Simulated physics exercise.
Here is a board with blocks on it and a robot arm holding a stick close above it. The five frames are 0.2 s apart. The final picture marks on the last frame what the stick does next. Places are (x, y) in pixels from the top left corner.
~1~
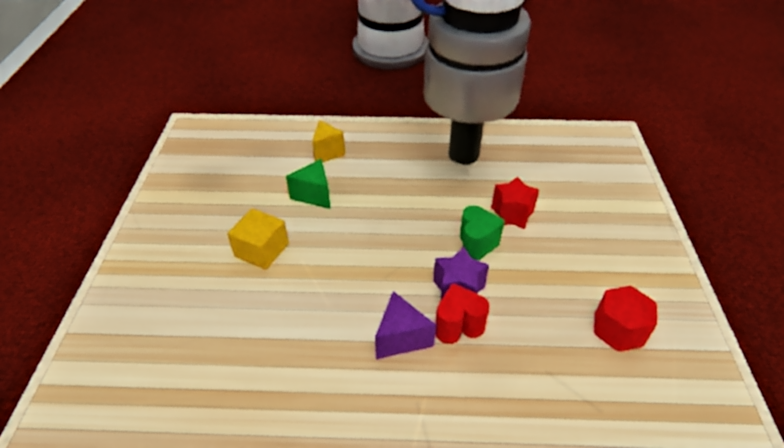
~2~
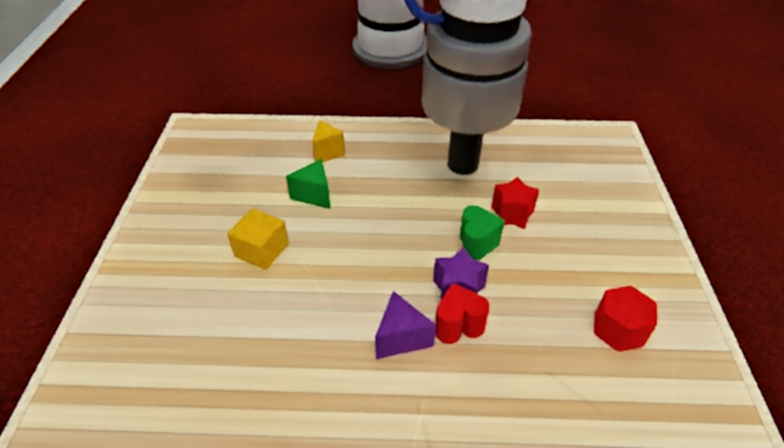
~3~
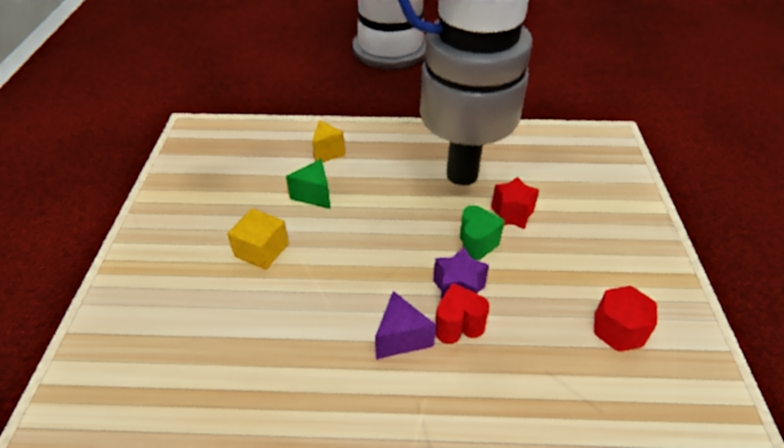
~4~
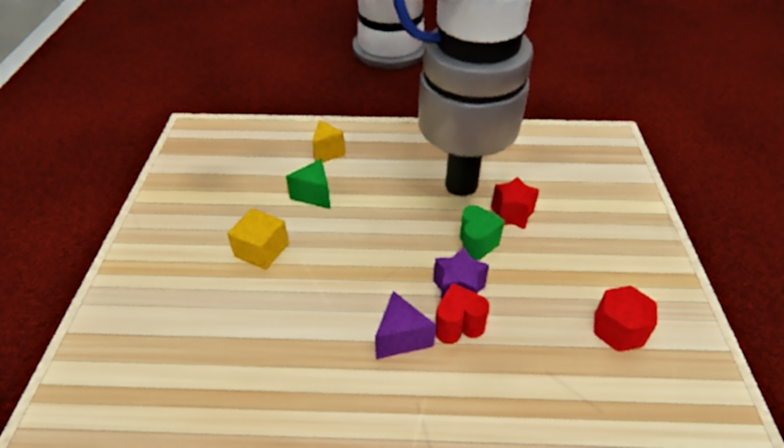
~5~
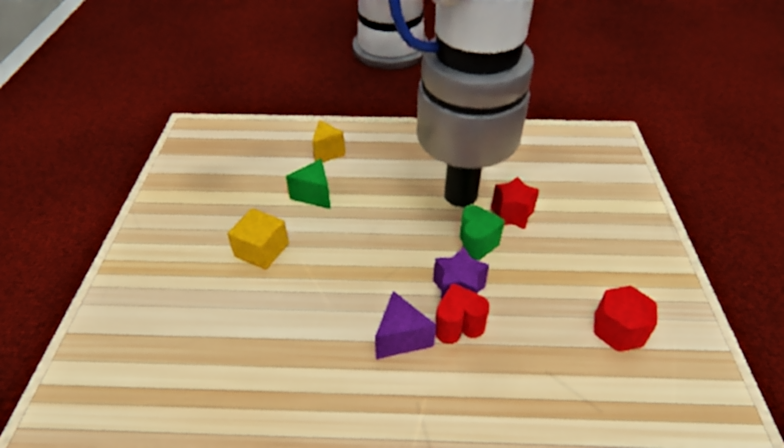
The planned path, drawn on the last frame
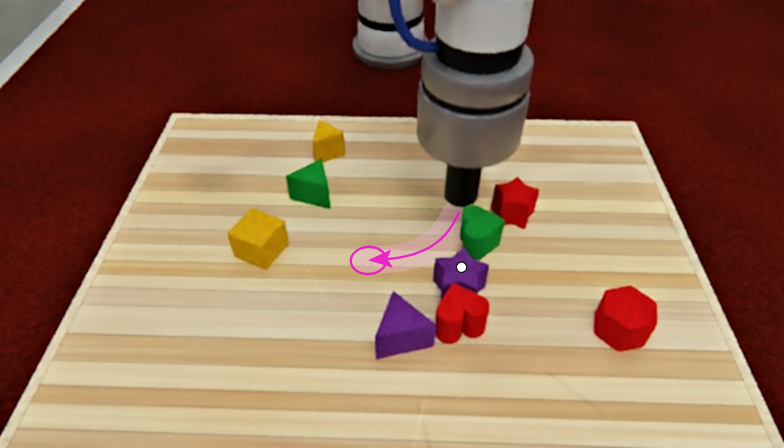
Robot arm with a black stick moving slowly down the wooden board toward the viewer, the colourful scattered blocks staying still.
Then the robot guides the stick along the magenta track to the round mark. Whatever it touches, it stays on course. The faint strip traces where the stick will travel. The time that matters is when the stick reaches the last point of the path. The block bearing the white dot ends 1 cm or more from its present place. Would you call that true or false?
That claim is false.
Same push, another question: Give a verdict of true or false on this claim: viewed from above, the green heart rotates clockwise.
The statement is false.
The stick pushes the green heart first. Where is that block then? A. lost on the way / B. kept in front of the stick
Answer: A.
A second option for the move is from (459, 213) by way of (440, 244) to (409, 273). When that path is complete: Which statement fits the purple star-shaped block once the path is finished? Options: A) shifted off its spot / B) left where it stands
It's B.
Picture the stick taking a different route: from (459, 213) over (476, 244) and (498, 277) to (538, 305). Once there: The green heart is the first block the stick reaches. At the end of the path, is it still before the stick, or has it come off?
Most likely the green heart stays ahead.
Path on the board, from (459, 213) through (442, 238) and (410, 255) to (369, 260); the dot is on the purple star-shaped block.
What follows on the original path. One third of the way, stick at (443, 222); green heart at (482, 231), turned 40° anticlockwise.
Two thirds of the way, stick at (408, 239); green heart at (482, 231), turned 40° anticlockwise.
At the end, stick at (368, 244); purple star-shaped block in place; green heart at (482, 231), turned 40° anticlockwise.
